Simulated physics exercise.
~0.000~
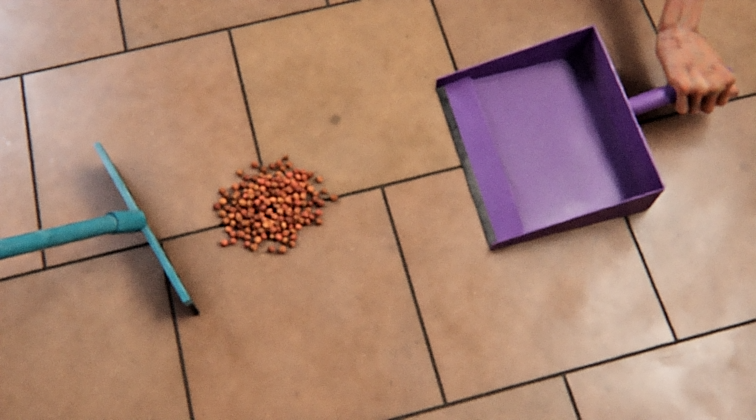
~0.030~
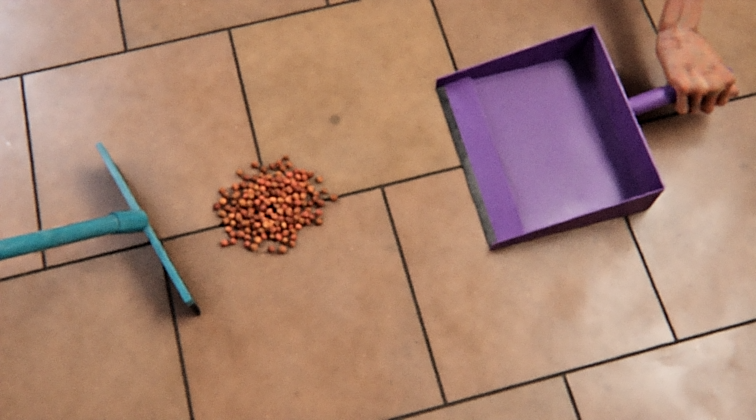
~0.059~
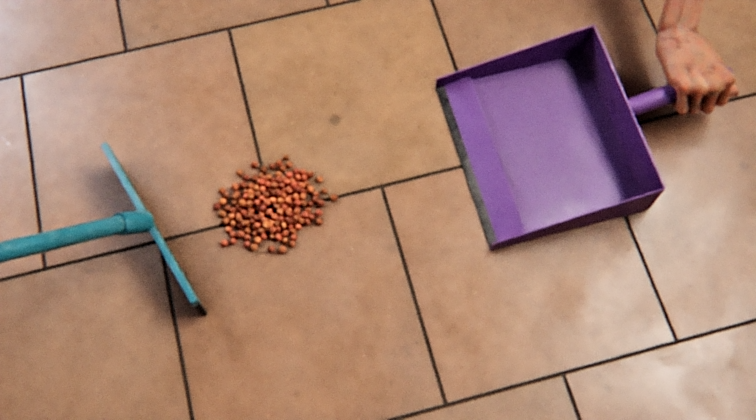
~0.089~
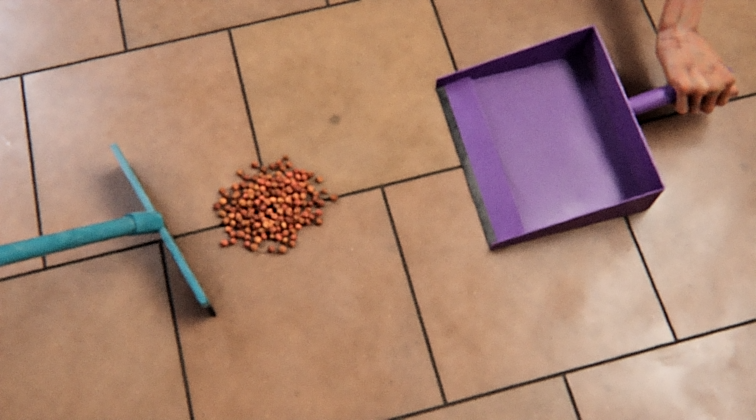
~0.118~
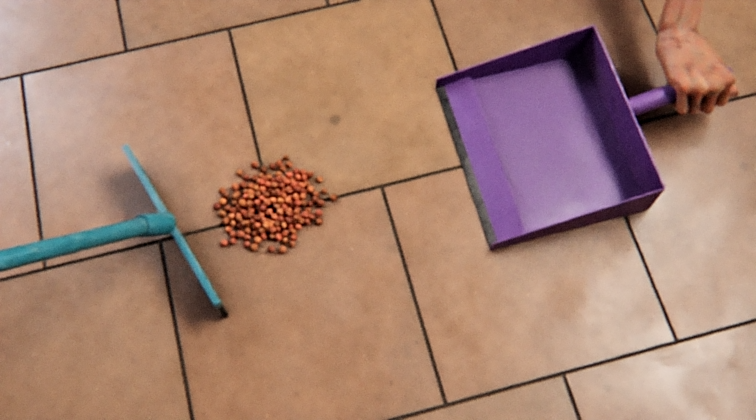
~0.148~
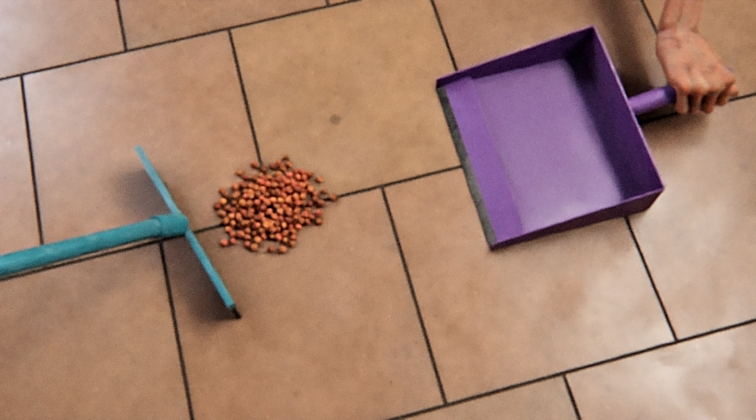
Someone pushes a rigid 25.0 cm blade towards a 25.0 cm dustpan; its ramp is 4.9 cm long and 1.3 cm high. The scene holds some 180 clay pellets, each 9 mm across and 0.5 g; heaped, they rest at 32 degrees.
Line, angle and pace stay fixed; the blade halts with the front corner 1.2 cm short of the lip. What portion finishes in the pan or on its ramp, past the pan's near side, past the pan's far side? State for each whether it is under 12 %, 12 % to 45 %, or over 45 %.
Pan: Under 12 %; near side: Under 12 %; far side: Under 12 %.
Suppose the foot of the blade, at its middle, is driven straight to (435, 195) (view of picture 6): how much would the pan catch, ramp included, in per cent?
That comes to near 5 percent.
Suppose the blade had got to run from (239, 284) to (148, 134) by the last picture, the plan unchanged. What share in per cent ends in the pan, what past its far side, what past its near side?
Pan 20 % / far 15 % / near 0 %.
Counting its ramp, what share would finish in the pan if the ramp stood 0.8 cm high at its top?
Then around 0 percent, ramp counted.
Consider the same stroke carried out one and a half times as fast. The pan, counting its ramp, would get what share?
Then roughly 5 per cent.
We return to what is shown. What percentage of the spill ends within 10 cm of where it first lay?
About 35 %.
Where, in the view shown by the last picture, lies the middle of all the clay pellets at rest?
When it all comes to rest, the middle is near (400, 168).
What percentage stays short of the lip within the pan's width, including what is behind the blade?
It comes to some 95 percent.
After 0.45 s, middle of the blade 22 cm from the lip; 0 % over the lip, far side 0 %, near side 0 %.
After 0.66 s, middle of the blade 11 cm from the lip; 0 % over the lip, far side 0 %, near side 0 %.
After 0.98 s, middle of the blade 5 cm from the lip; 0 % over the lip, far side 0 %, near side 5 %.
At rest (1.3 s), pan 0 %, near side 5 %, far side 0 %, in front of the lip or behind the blade 95 %.
